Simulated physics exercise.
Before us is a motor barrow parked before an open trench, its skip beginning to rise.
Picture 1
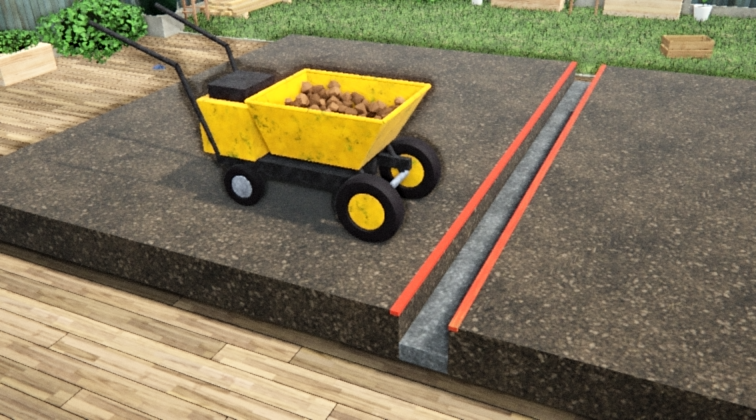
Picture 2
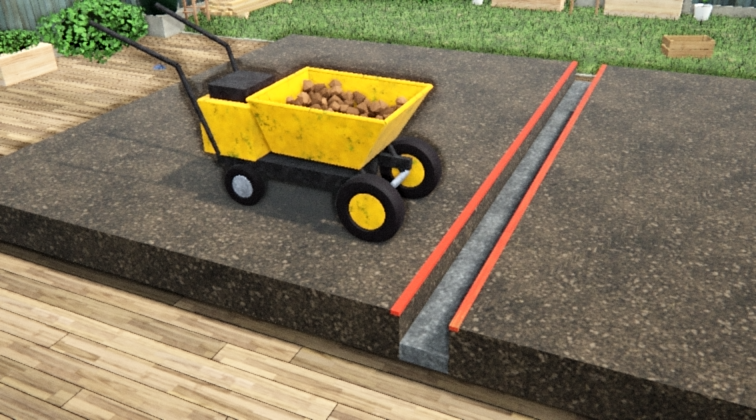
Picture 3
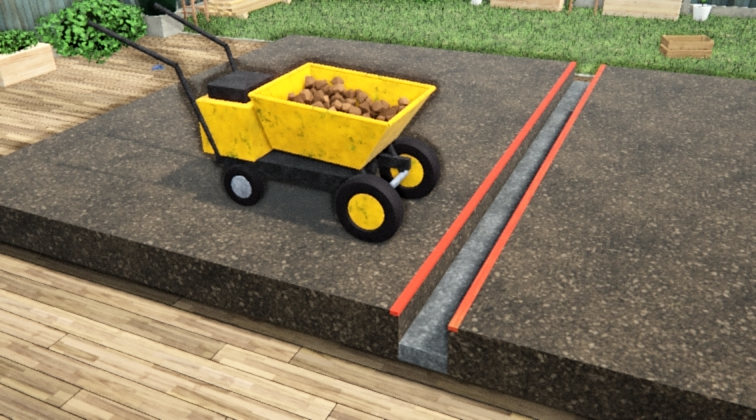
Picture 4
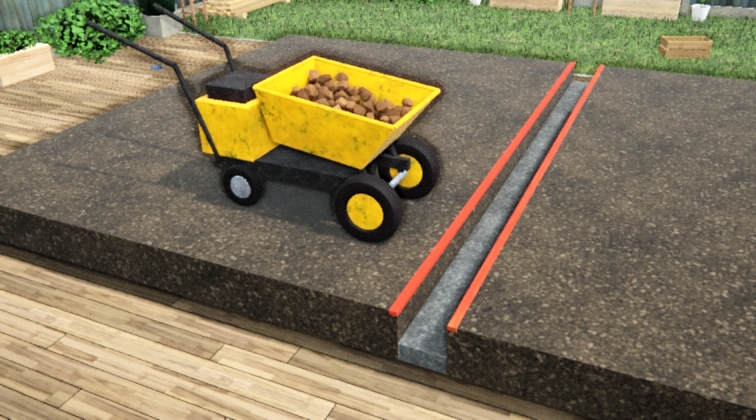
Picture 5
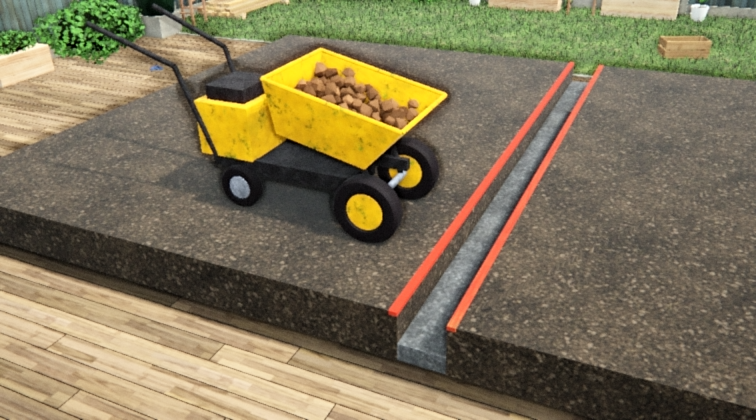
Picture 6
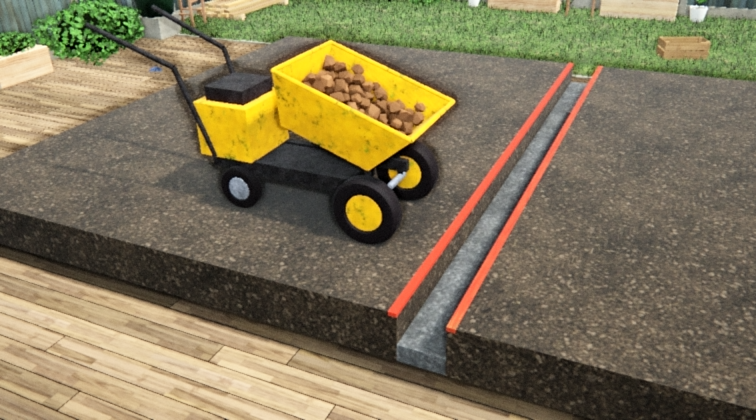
A yellow motor barrow loaded with brown clods stood still beside a narrow trench edged with red strips. Its skip stayed level at first, then gradually tilted up toward the right, with the clods still inside.
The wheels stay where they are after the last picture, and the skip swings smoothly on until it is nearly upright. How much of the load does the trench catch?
Inside: The lesser amount.
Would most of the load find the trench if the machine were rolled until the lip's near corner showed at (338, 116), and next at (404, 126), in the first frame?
Try one: The greater share. Try two: The lesser share.
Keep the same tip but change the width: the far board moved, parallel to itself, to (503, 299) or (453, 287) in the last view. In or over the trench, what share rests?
80 %, then 10 %.
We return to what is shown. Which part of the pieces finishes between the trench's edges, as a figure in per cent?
Roughly 35 %.
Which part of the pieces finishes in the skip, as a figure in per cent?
Estimate: Some 0 %.
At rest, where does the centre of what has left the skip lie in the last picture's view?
Around (531, 242), give or take.
Just after the last frame, skip tipped steeply; every one in the skip.
A moment on, skip tipped right over; roughly two thirds in the skip; about a tenth in or heaped over the trench; roughly a quarter beyond it; just a few falling.
Further on, skip tipped right over; about a tenth in the skip; roughly a quarter in or heaped over the trench; roughly two thirds beyond it.
When it is over, skip tipped right over; roughly a third in or heaped over the trench; roughly two thirds beyond it.
